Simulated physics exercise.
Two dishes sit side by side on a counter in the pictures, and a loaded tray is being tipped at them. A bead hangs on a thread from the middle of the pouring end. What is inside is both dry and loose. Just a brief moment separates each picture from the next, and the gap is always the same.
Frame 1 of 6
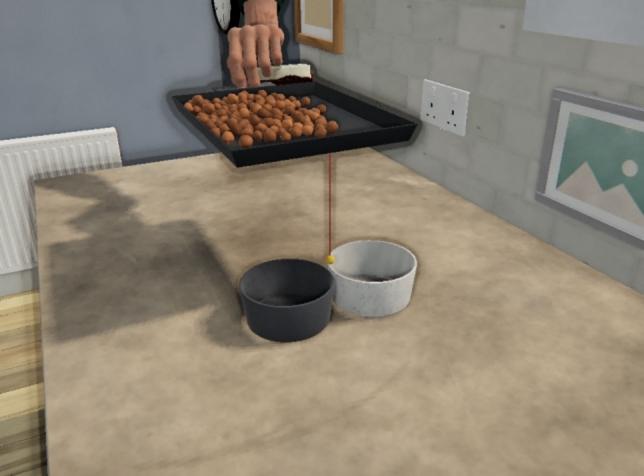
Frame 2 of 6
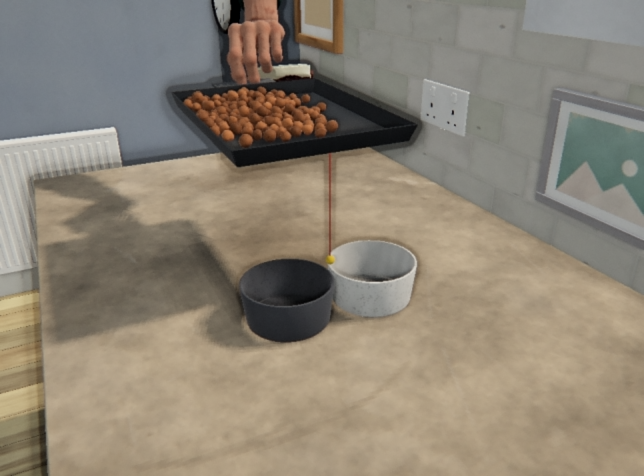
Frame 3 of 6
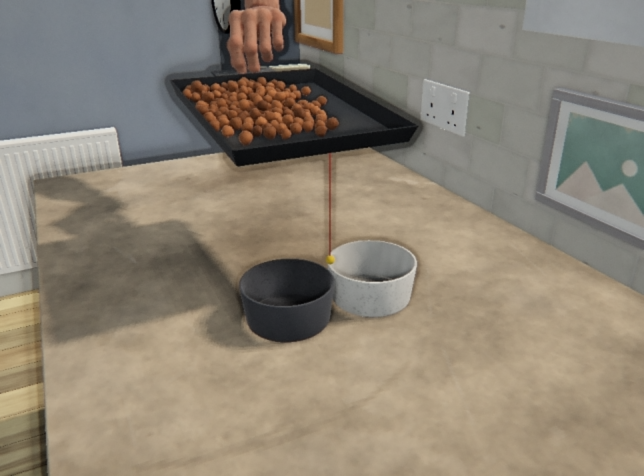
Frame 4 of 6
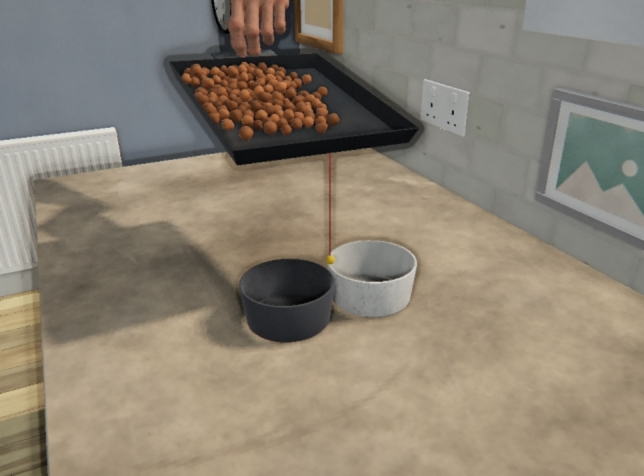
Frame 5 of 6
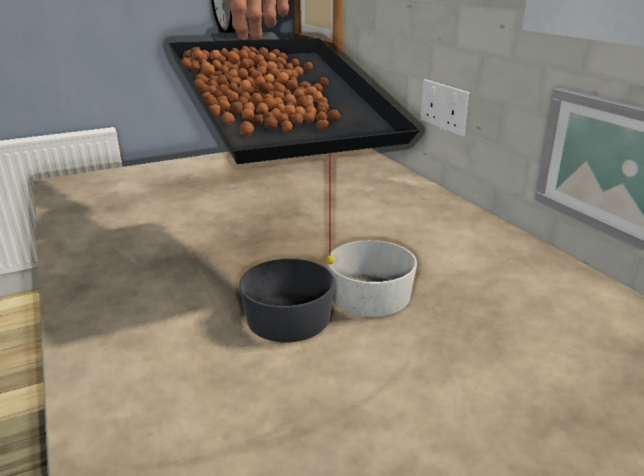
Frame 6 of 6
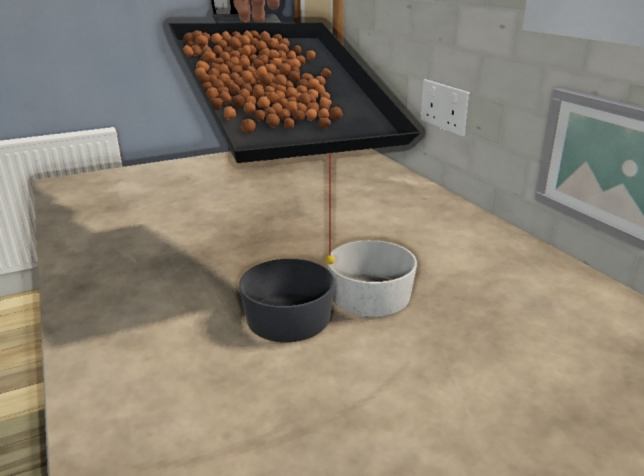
In this clip, a hand holds a black tray of round brown nuts above a dark dish and a pale dish on a counter, and the tray's far end gradually rises while the dishes and hanging bead stay still.
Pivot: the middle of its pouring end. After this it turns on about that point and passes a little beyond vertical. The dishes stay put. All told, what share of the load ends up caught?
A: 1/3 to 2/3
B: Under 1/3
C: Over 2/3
Option B: Under 1/3.
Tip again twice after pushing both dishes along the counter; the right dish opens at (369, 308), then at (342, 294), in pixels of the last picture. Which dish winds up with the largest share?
First try, the dish at right; second try, the dish at right.
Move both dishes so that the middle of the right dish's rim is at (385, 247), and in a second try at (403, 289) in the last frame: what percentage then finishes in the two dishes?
0 and 80 %.
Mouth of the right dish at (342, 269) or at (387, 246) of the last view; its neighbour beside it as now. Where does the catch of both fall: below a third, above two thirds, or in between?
Two tries, in turn: Under a third and less than a third.
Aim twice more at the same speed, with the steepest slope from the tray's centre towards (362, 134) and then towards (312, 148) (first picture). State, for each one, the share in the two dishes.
Roughly 50 percent first and 10 percent second.
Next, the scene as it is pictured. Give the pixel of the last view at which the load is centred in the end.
Close to (401, 348) in the last view.
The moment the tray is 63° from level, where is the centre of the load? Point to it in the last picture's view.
The middle of the load sits near (329, 112).
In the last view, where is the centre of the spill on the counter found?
Once everything settles, the pieces are centred near (400, 354).
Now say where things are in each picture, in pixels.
Corners of the pouring end near (236, 148) and (410, 123), level; middle of the load near (260, 116), hazelnuts; left dish near (306, 320); right dish near (394, 296); bead on its thread near (330, 260), in the first frame.
Corners of the pouring end near (236, 148) and (410, 123), level; middle of the load near (260, 114), in the second frame.
Corners of the pouring end near (237, 147) and (410, 124), tipped barely, lowest at the right corner; middle of the load near (260, 107), in the third frame.
Corners of the pouring end near (237, 147) and (411, 126), tipped a little, lowest at the right corner; middle of the load near (260, 96), in the fourth frame.
Corners of the pouring end near (238, 147) and (412, 128), tipped clearly, lowest at the right corner; middle of the load near (261, 85), in the fifth frame.
Corners of the pouring end near (239, 146) and (413, 130), tipped clearly, lowest at the right corner; middle of the load near (262, 75); left dish near (306, 320); right dish near (394, 296), in the sixth frame.
Shortly afterwards, tray tipped steeply; all but a few on the tray; a little in the air.
Next, tray tipped past a quarter turn; near a quarter on the tray; a little in the right dish; near a third outside both; near a quarter in the air.
Some moments later, tray tipped past a quarter turn; a little in the right dish; the bulk outside both.
In the end, tray tipped past a quarter turn; none at all in the left dish; a little in the right dish; the bulk outside both.
